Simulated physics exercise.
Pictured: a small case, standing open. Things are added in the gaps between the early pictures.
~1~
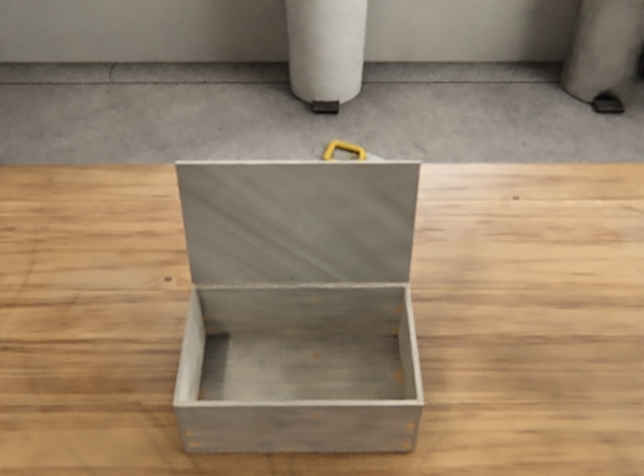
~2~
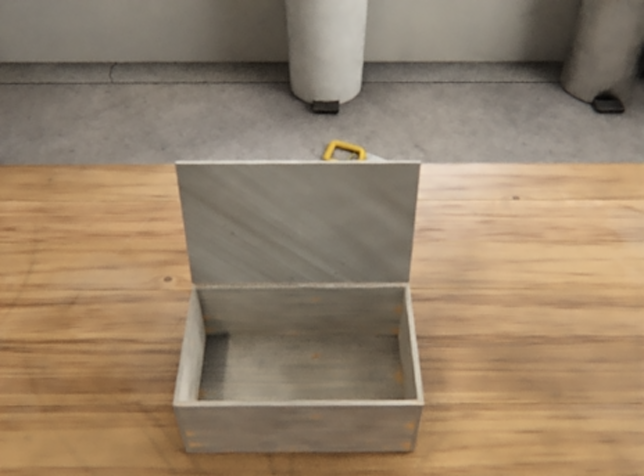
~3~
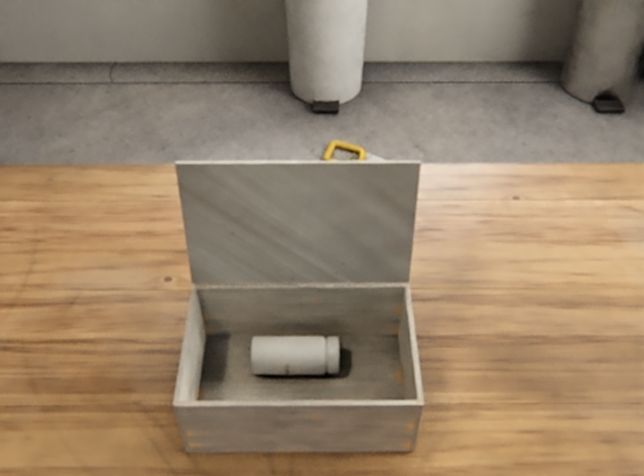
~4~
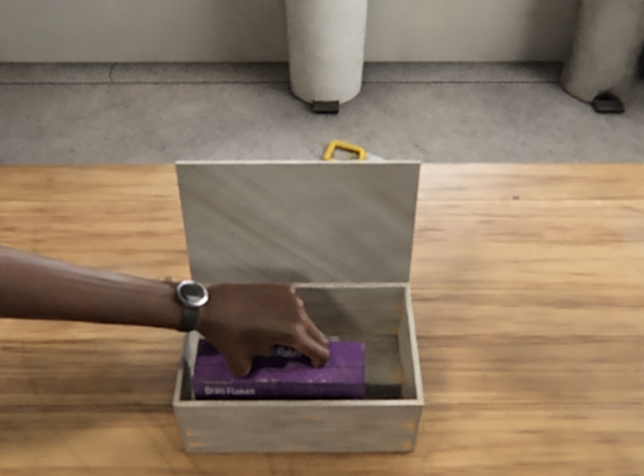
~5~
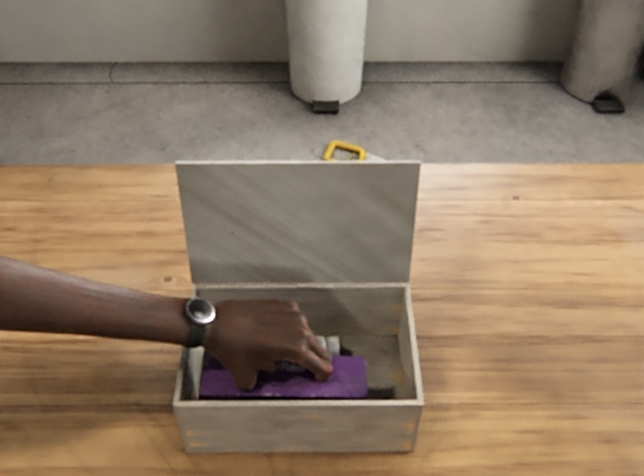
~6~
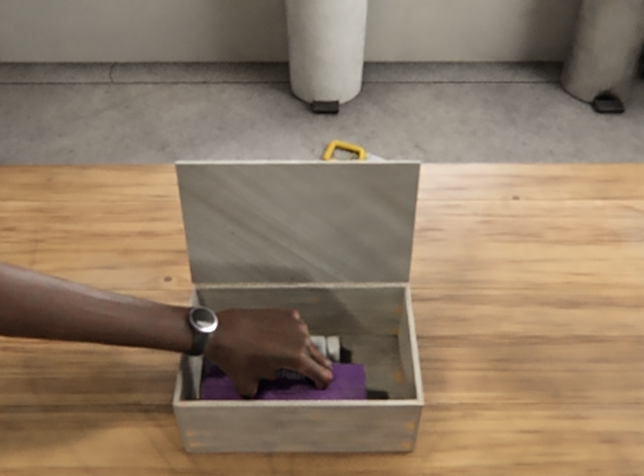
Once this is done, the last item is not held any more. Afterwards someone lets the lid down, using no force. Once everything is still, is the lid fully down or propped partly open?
The lid lowers completely.
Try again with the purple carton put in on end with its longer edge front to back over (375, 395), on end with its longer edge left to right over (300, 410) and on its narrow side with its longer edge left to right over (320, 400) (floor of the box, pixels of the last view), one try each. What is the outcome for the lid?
On the first go the lid is stopped short, on the second it is stopped short, on the third it comes to rest closed.
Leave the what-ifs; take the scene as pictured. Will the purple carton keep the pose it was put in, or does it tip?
Simply put, the purple carton remains unturned.
Then, 1.50 s past the last view, lid 65° above the rim.
Then, 1.80 s past the last view, lid 34° above the rim.
Finally, lid shut; both still in place. Final places as the last picture's camera would see them, purple carton near (286, 401).
